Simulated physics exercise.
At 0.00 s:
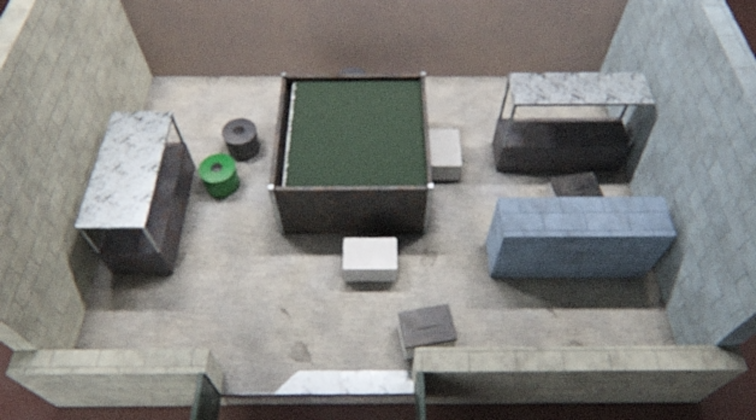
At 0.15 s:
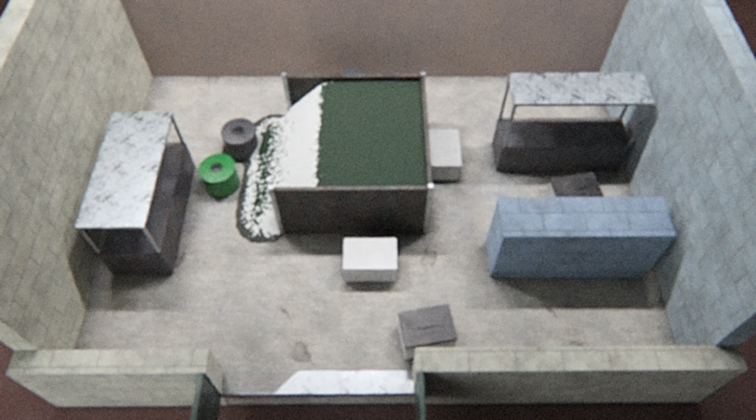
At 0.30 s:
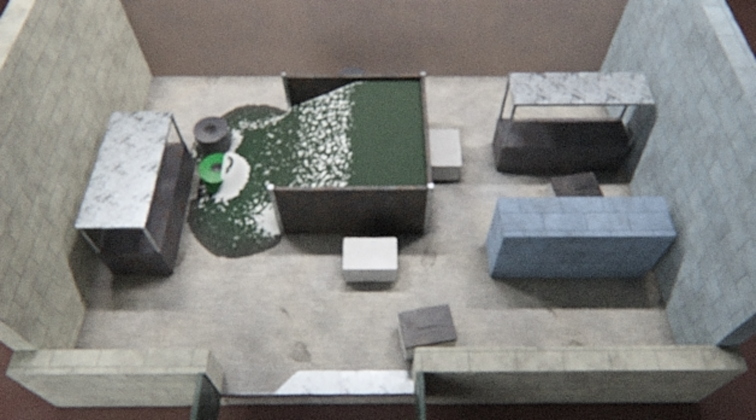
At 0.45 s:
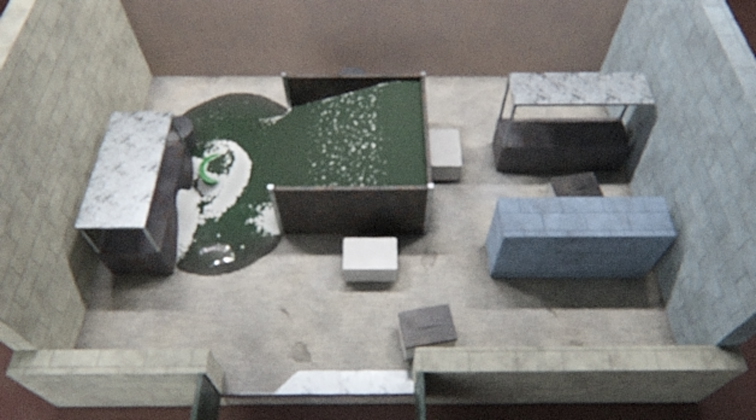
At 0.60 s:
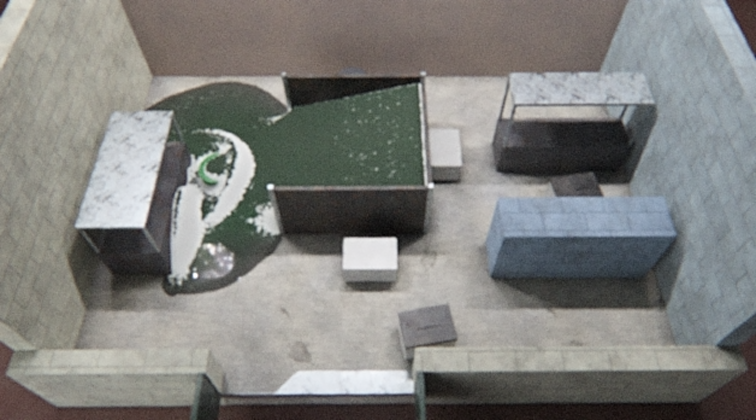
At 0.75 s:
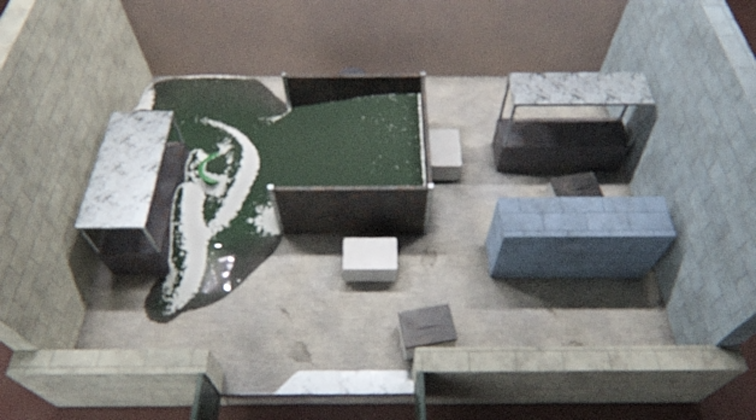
The clip shows dark green water pouring from the open left side of a central tank in a walled room, pushing a dark round tub leftward, then spreading around a green tub and the left-hand canopy, with white foam curling.
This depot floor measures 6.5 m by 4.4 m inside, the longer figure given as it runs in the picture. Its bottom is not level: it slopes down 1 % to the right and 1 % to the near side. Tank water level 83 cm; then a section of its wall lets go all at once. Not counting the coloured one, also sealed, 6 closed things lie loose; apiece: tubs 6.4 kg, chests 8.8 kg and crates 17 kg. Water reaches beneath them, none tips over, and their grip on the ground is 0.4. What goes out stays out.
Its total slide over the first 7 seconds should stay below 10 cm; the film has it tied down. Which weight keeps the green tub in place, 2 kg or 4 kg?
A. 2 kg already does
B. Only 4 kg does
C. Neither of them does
Neither of them does.
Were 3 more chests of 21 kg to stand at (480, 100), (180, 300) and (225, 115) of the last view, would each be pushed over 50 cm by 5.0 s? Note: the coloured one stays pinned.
Well, the first one's too far, the next one's too far and the last one's too far.
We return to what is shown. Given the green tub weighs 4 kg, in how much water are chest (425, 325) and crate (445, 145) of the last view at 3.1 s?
Roughly 3 and 0 cm.
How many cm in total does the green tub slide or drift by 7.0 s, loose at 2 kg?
Total path: Approx. 400 cm.
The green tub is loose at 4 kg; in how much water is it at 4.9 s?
Around 7 cm.
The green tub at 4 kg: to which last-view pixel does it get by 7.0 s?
I'd look near (638, 334).
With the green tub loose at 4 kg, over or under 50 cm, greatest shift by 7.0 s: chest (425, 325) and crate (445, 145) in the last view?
First above it, second below it.
After 1.4 s the green tub would be 19 cm from its start with 2 kg and 24 cm from its start with 4 kg; 42 cm of water round it then.
After 3.1 s the green tub would be 196 cm from its start with 2 kg and 274 cm from its start with 4 kg; 3 cm of water round it then.
After 4.9 s the green tub would be gone out with 2 kg and 391 cm from its start with 4 kg; 7 cm of water round it then.
After 7.0 s the green tub would be gone out with 2 kg and 516 cm from its start with 4 kg; 11 cm of water round it then.
